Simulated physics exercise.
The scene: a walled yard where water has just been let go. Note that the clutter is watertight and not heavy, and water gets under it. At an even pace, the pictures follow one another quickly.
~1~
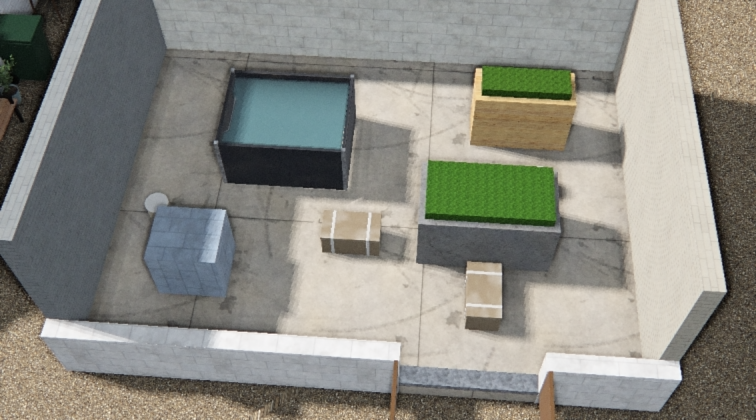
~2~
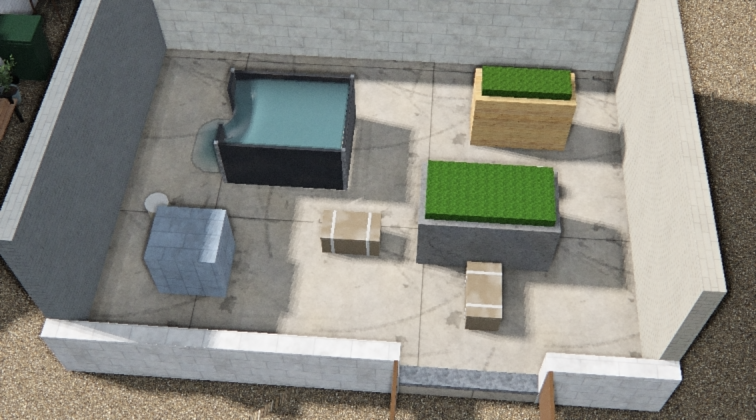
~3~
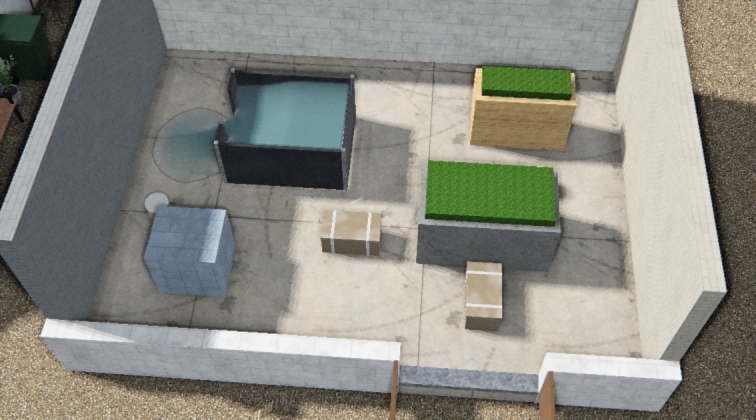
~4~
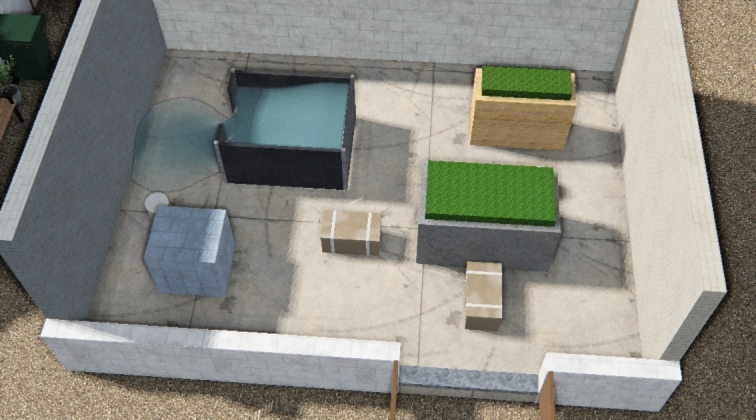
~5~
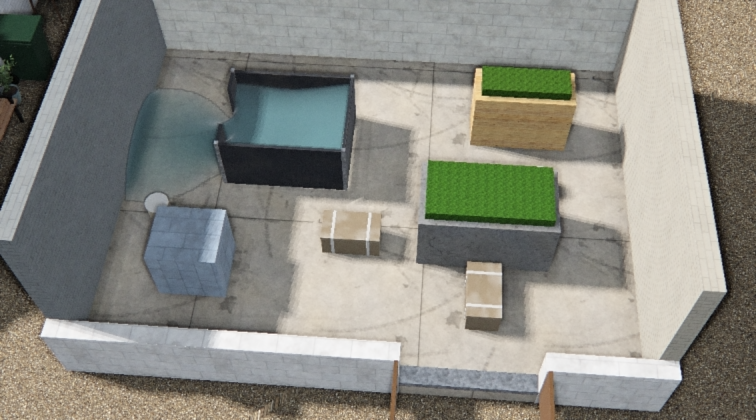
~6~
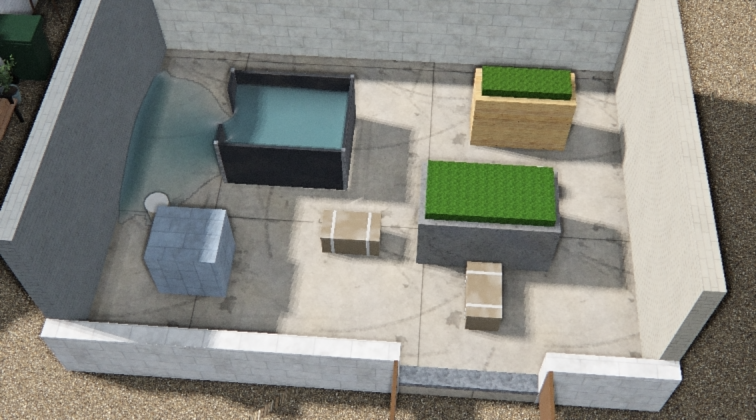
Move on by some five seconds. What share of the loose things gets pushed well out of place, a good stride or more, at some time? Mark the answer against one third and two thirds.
Fewer than a third of them.
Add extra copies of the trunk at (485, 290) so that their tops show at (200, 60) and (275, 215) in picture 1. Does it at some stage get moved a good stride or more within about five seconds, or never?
Outcome per entry: Gets dislodged / stays where it is.
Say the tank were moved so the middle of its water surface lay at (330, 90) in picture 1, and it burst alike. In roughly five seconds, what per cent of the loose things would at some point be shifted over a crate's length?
The share comes to close to 20 percent.
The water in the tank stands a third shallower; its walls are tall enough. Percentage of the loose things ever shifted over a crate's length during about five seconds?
20 per cent or so.
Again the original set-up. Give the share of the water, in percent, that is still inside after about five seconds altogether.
That comes to roughly 100 parts in a hundred.
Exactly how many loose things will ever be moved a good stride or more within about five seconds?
I make it 1.
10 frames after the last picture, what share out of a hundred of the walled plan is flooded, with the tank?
30 %.
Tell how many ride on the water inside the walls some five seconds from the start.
The answer is 0.
A moment on, 0 of 5 are well off their spots; 0 afloat.
Next, 1 of 5 are well off their spots; 0 afloat.
Later, 1 of 5 are well off their spots; 0 afloat.
In the end, 1 of 5 are well off their spots, and 1 have been at some point; 0 afloat.
